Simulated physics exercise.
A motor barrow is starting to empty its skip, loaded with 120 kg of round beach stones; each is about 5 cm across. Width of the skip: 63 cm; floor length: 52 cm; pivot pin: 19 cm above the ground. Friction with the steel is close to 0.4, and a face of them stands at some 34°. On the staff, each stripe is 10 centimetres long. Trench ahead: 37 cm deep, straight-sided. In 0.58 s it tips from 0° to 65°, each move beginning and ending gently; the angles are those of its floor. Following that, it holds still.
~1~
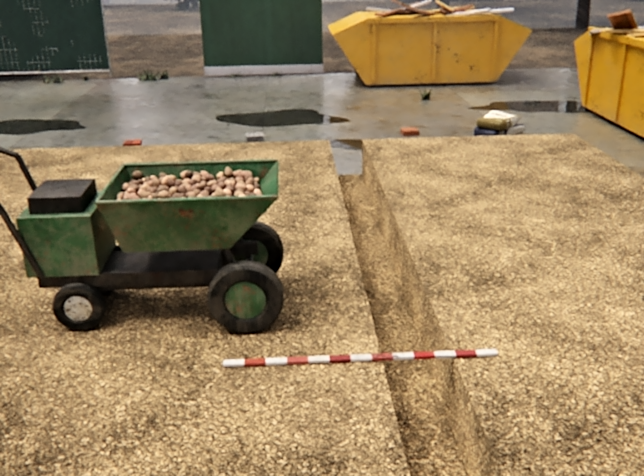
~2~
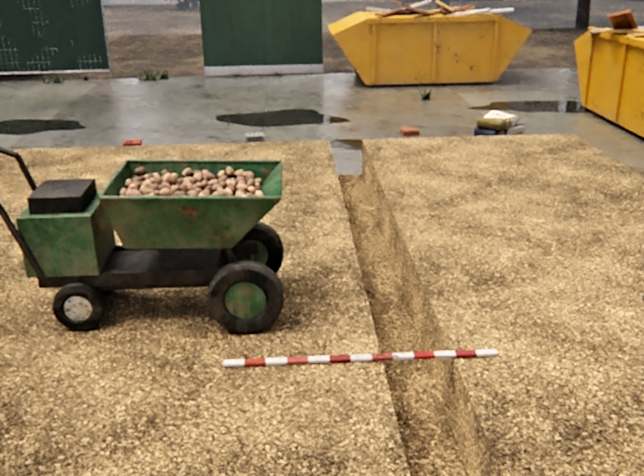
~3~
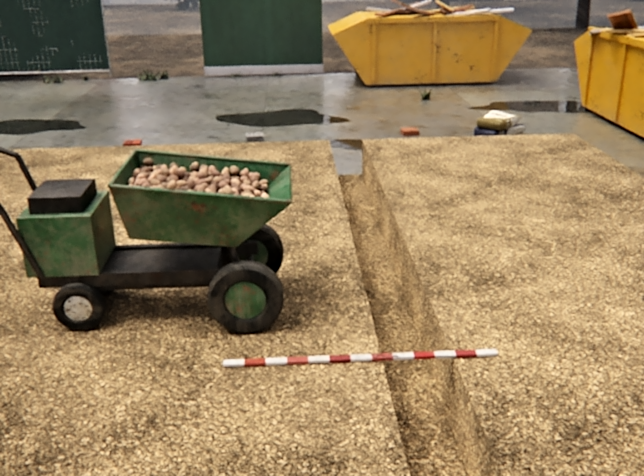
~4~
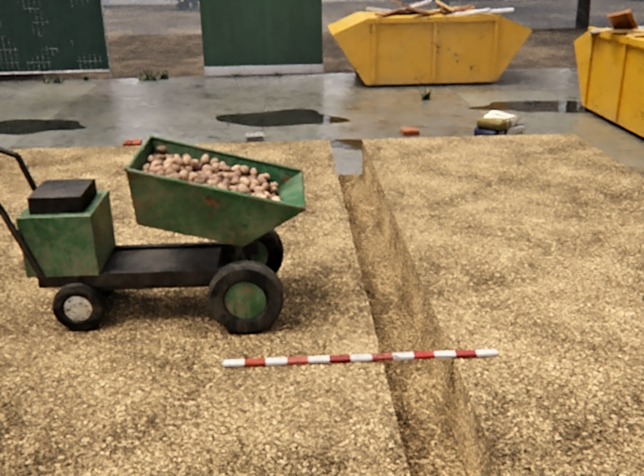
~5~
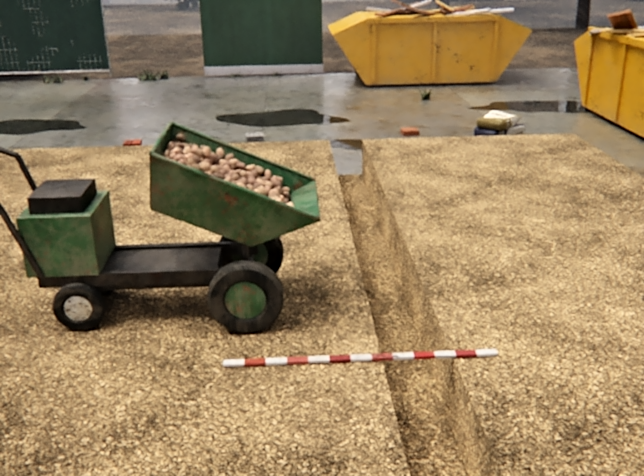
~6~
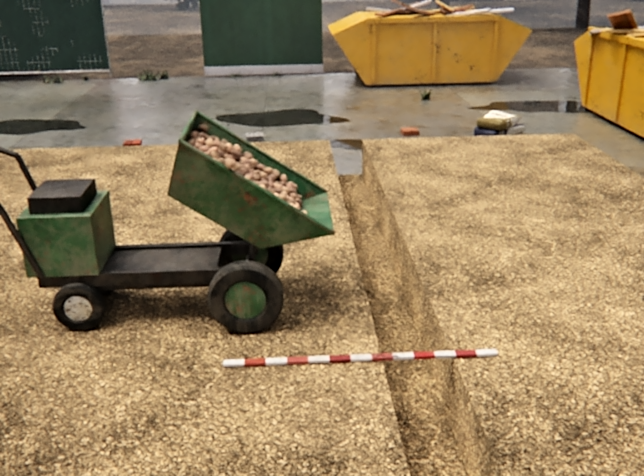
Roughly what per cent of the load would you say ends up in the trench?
I'd say 79 per cent ends up in the trench.
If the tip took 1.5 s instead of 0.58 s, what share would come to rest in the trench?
Close to 100 percent, then.
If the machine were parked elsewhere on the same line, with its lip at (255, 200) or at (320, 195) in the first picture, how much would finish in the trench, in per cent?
Around 90% for the first place and 40% for the second.
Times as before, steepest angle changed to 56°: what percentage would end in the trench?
In that case around 70 percent.
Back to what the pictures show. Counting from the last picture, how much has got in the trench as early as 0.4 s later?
About 20%.
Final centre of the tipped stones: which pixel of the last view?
The stones end up centred near (407, 342).
Then, 0.1 s after the last picture the floor is at 54°, 100 % in the skip; the foremost stones are at (333, 240).
Then, 0.4 s after the last picture the floor is at 65°, 77 % in the skip, 3 % short of the trench, 20 % in the trench; the foremost stones are at (420, 301).
Then, 0.7 s after the last picture the floor is at 65°, 16 % in the skip, 2 % short of the trench, 62 % in the trench, 21 % past the trench; the foremost stones are at (547, 289).
Then, 2.7 s after the last picture the floor is at 65°, 0 % in the skip, 79 % in the trench, 21 % past the trench; the foremost stones are past the picture's edge.
